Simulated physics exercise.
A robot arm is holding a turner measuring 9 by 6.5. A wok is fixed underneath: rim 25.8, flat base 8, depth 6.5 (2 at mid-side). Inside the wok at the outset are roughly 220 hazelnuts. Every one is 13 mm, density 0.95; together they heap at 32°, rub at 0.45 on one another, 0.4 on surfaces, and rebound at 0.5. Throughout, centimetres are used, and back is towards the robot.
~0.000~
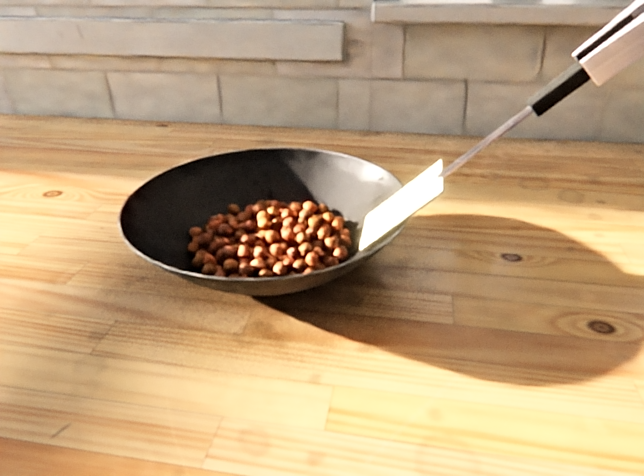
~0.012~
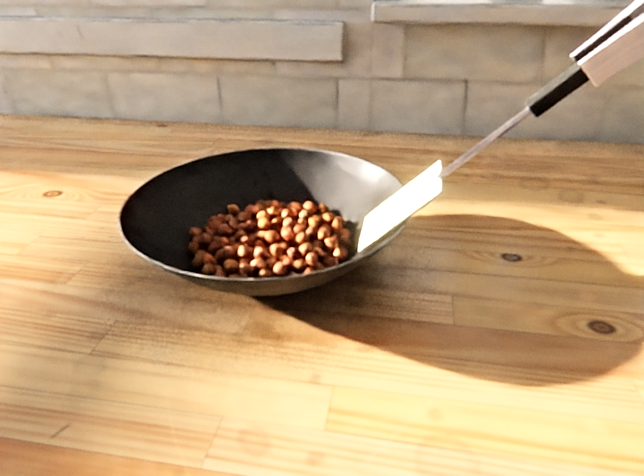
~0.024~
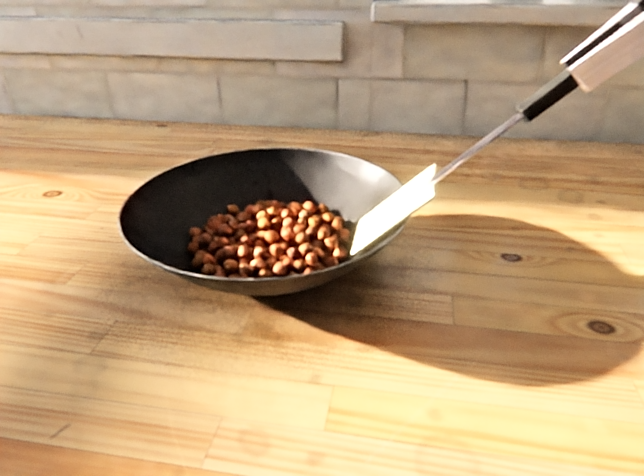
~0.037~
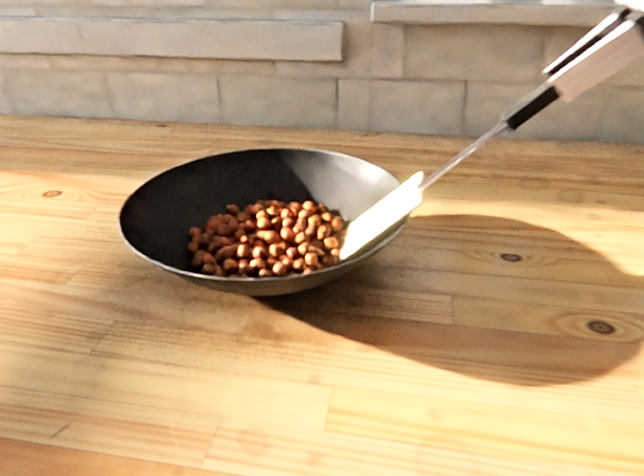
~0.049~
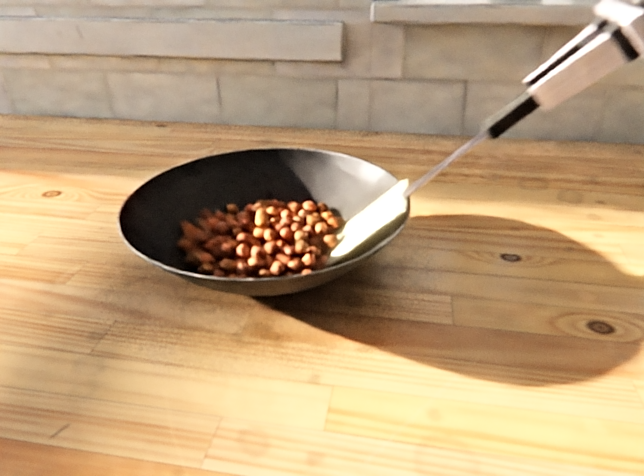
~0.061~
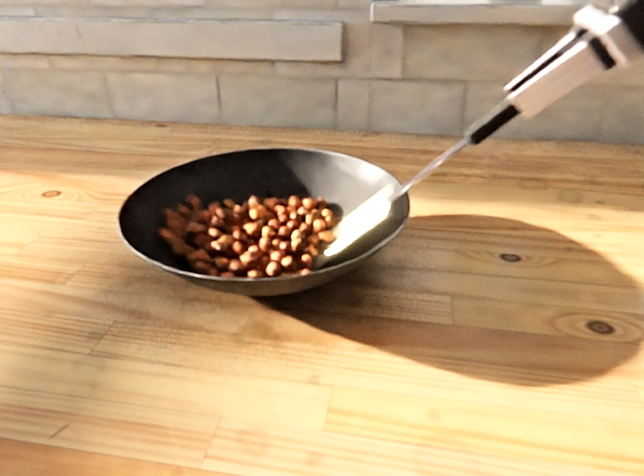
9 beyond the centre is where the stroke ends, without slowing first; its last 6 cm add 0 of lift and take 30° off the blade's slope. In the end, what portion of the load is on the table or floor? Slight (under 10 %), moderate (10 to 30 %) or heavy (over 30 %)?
Heavy.
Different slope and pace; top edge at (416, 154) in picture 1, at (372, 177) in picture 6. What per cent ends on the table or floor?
Around 40 per cent finishes there.
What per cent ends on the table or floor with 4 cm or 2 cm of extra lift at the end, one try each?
I'd say close to 50 percent for the first and close to 50 percent for the second.
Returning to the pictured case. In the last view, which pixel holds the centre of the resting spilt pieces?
(27, 232).
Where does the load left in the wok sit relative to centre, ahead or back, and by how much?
Ahead, by about 3.5 cm.
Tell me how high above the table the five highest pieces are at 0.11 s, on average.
8 cm.
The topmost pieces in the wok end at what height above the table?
About 6.5 cm.
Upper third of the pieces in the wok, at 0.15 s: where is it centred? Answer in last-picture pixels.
Around (177, 202).
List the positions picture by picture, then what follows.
The first picture shows turner top edge at (443, 175), sloping 44°; upper third of the load around (273, 234), from x 195 to 345, top at y 205; 221 in the wok.
The second picture shows turner top edge at (441, 176), sloping 44°; upper third of the load around (273, 234), from x 195 to 345, top at y 205.
The third picture shows turner top edge at (434, 180), sloping 44°; upper third of the load around (273, 234), from x 195 to 345, top at y 205.
The fourth picture shows turner top edge at (420, 187), sloping 44°; upper third of the load around (273, 233), from x 195 to 345, top at y 205.
The fifth picture shows turner top edge at (405, 194), sloping 44°; upper third of the load around (262, 232), from x 185 to 340, top at y 205.
The sixth picture shows turner top edge at (390, 199), sloping 44°; upper third of the load around (249, 227), from x 165 to 340, top at y 200; 221 in the wok.
After 0.11 s, sloping 44°, highest piece 9 above the table; 218 in the wok, 3 on the blade or in flight.
After 0.15 s, sloping 36°, highest piece 12 above the table; 203 in the wok, 18 on the blade or in flight.
After 0.37 s, sloping 14°, highest piece 7 above the table; 137 in the wok, 64 on the table or floor, 20 on the blade or in flight.
After 1.42 s, sloping 14°, highest piece 6 above the table; 137 in the wok, 84 on the table or floor.
At rest, 137 in the wok, 84 on the table or floor. That is 38 % on the table or floor.
